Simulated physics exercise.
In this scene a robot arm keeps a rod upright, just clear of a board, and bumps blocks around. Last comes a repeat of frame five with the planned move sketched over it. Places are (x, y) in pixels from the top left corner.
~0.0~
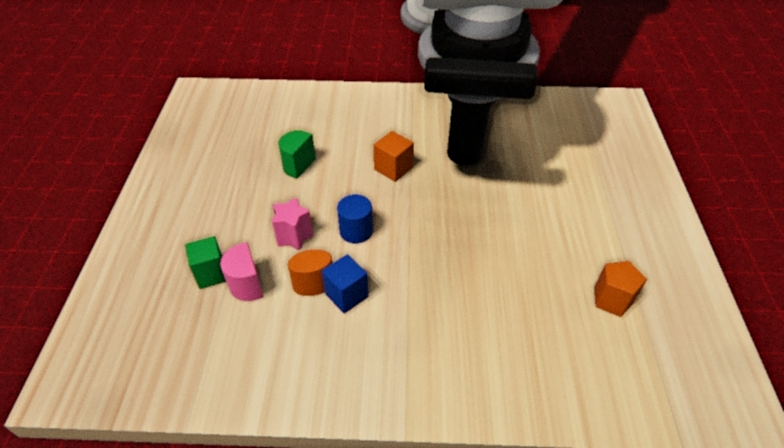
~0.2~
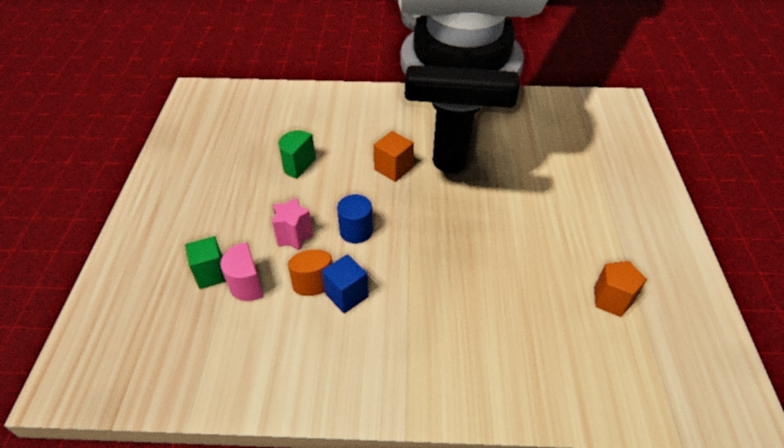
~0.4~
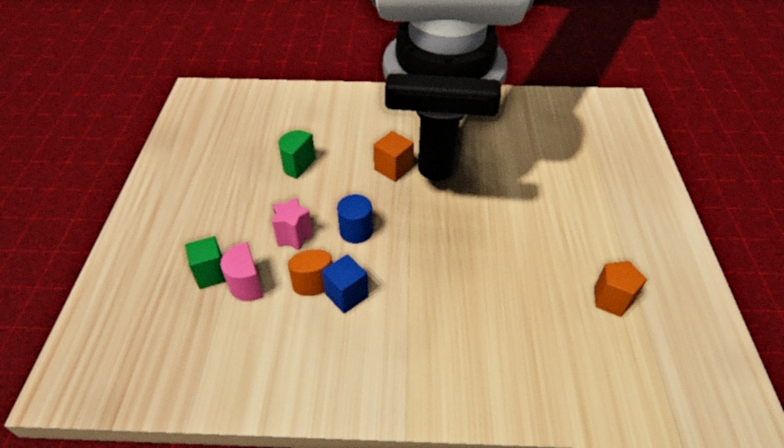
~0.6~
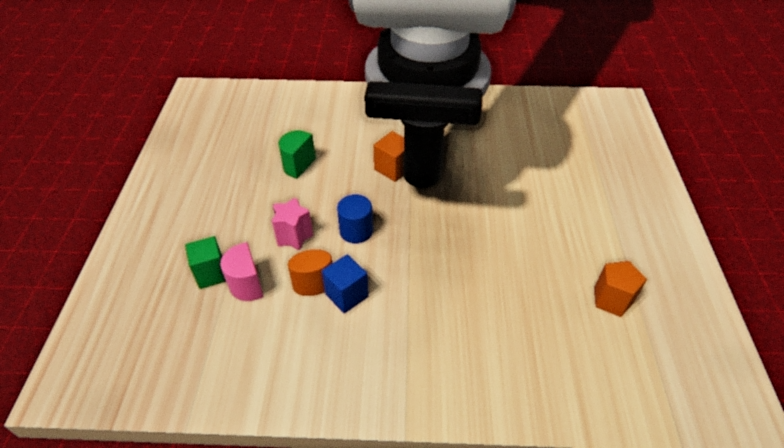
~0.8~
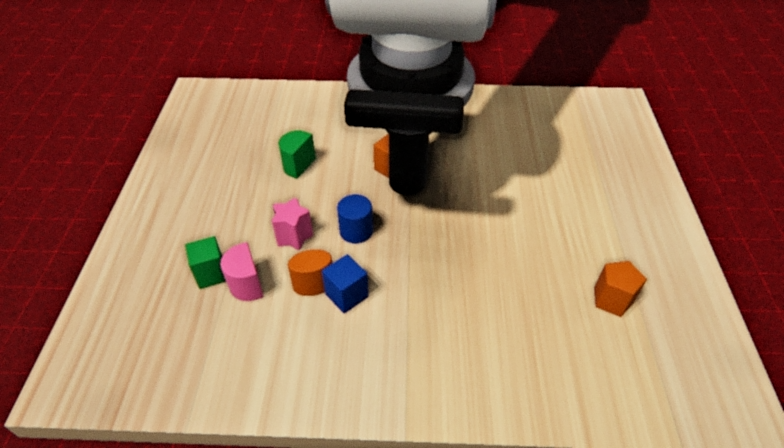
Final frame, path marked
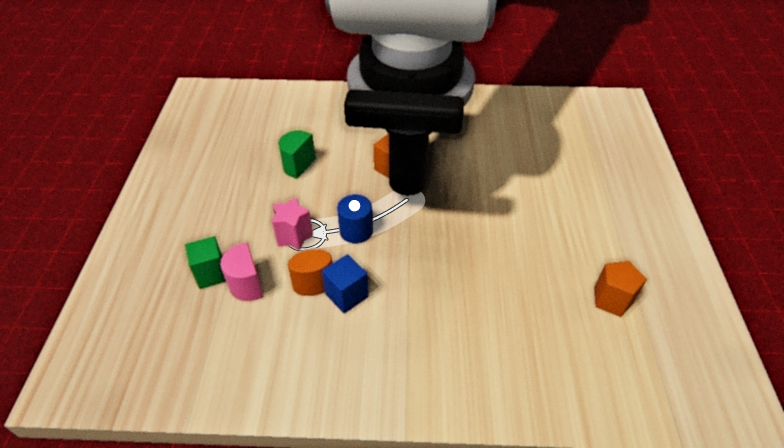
On a pale wooden board over a red surface, green, pink, blue and orange blocks sit mostly to the left, with one orange block alone at right. A robot arm's black rod moves steadily left and slightly toward the viewer, partly covering the orange cube while the blocks stay still.
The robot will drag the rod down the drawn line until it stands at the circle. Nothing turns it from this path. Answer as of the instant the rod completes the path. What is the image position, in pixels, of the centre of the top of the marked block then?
I expect it at (290, 238).
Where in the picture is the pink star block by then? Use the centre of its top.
The middle of its upper face should be somewhere near (266, 215).
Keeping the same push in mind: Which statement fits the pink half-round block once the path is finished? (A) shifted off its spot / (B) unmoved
My answer is option B.
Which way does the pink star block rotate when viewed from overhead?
Prediction: Clockwise.
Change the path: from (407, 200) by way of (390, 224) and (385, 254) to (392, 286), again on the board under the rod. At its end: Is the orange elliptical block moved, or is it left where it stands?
Not moved.
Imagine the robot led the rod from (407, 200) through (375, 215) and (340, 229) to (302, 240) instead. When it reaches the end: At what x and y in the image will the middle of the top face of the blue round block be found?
Put as a pixel place, it's (290, 244).
The line goes from (407, 200) over (378, 217) and (344, 229) to (306, 234); the dot is on the blue round block.
The first path, step by step. One third of the way, rod at (376, 201); blue round block at (347, 210).
Two thirds of the way, rod at (341, 212); blue round block at (314, 226).
At the end, rod at (303, 217); pink half-round block unmoved; pink star block at (266, 215), turned 30° clockwise; blue round block at (290, 238); orange square piece unmoved.
